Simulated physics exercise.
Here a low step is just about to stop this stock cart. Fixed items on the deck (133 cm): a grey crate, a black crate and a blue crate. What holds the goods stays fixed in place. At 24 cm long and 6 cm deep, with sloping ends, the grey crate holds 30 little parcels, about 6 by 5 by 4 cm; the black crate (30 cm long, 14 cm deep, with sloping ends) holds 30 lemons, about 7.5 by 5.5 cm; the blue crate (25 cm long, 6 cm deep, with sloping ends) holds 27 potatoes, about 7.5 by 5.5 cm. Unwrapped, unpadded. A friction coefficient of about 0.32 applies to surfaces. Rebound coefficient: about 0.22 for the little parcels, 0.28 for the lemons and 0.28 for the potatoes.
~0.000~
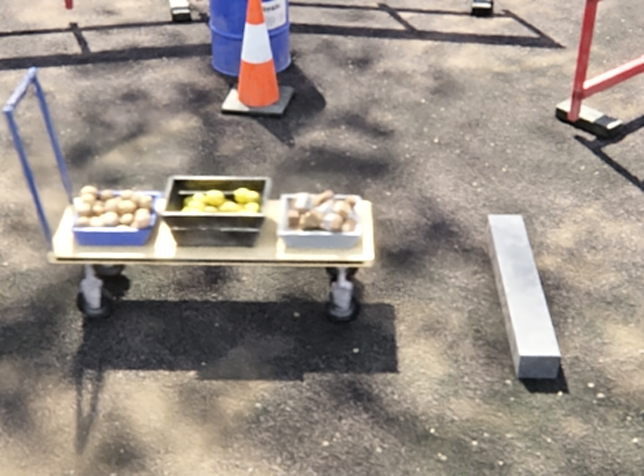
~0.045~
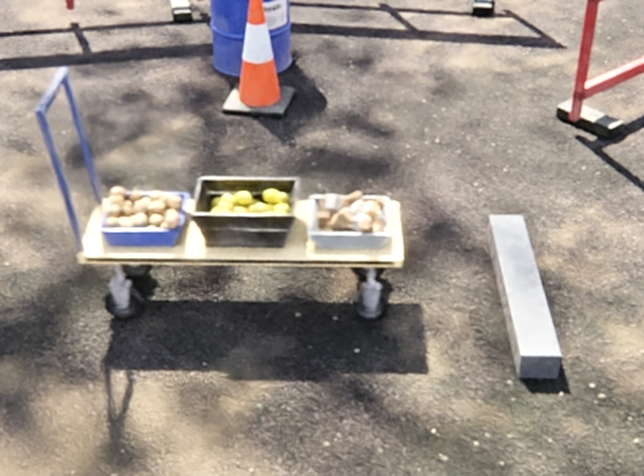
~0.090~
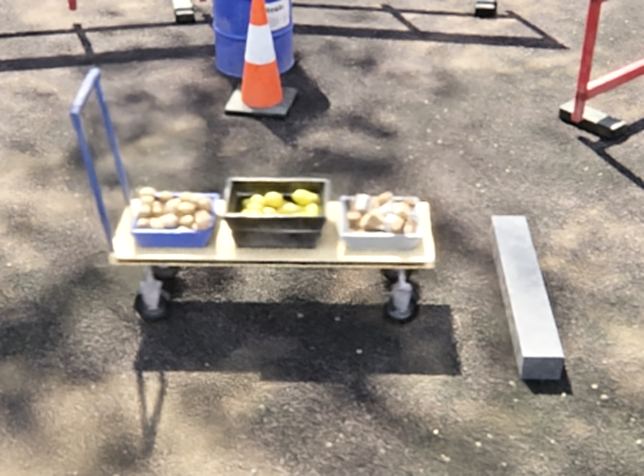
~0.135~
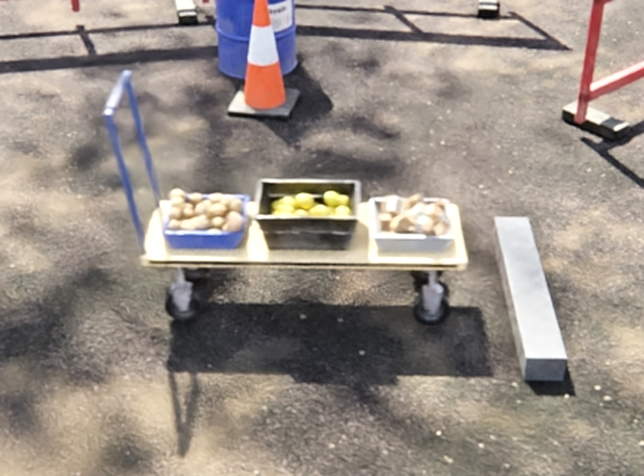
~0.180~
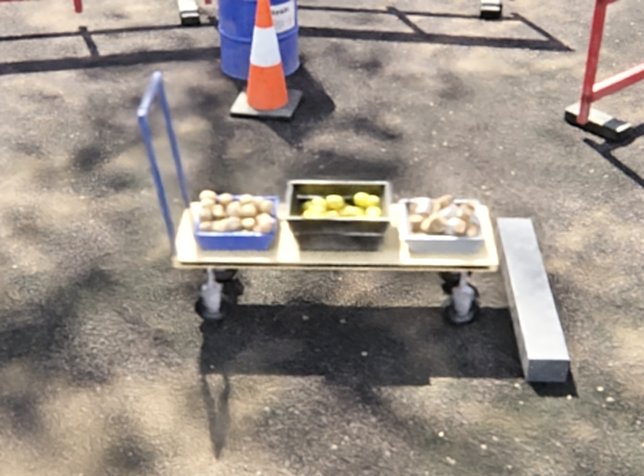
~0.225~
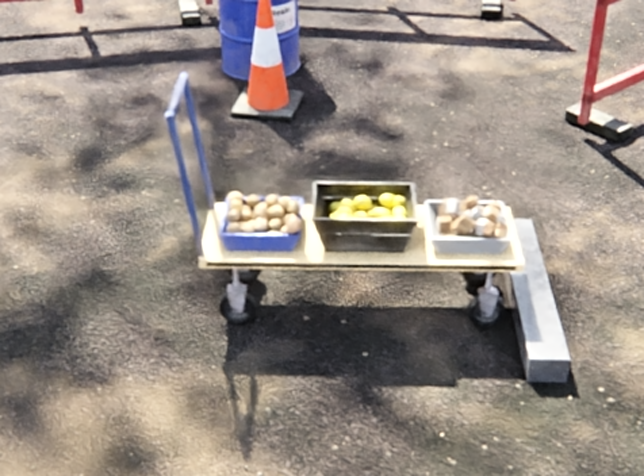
The clip shows a flat cart with a blue handle rolling steadily right across tarmac, carrying potatoes in a blue crate, lemons in a black one and small parcels in a grey one, until its front end reaches a low step.
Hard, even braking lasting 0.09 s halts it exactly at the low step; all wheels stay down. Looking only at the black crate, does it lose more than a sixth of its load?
No, less than a sixth.
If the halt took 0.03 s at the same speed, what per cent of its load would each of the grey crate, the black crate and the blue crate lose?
Grey crate 40 %, black crate 0 %, blue crate 40 %.
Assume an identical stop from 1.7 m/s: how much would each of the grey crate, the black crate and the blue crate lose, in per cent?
Then the grey crate sheds 10 per cent of its load, the black crate 0 per cent, and the blue crate 10 per cent.
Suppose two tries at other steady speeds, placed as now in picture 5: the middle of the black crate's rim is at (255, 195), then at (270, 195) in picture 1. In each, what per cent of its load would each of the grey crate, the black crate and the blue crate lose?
For the grey crate it's 20 % and then 10 %, for the black crate 0 % and then 0 %, and for the blue crate 20 % and then 10 %.
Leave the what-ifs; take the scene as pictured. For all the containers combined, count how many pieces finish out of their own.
Around 16.
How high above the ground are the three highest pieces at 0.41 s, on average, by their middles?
Some 54 cm up.
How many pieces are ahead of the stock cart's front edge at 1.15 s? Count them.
Count: Approx. 10.
After 0.29 s, grey crate 30 in, 0 out, black crate 30 in, 0 out and blue crate 25 in, 2 out.
After 0.41 s, grey crate 24 in, 6 out, black crate 30 in, 0 out and blue crate 19 in, 8 out.
After 0.64 s, grey crate 21 in, 9 out, black crate 30 in, 0 out and blue crate 19 in, 8 out.
Final count (at 1.15 s), grey crate 20 in, 10 out, black crate 30 in, 0 out and blue crate 20 in, 7 out. Asked share, 0 of 30, 0 per cent.
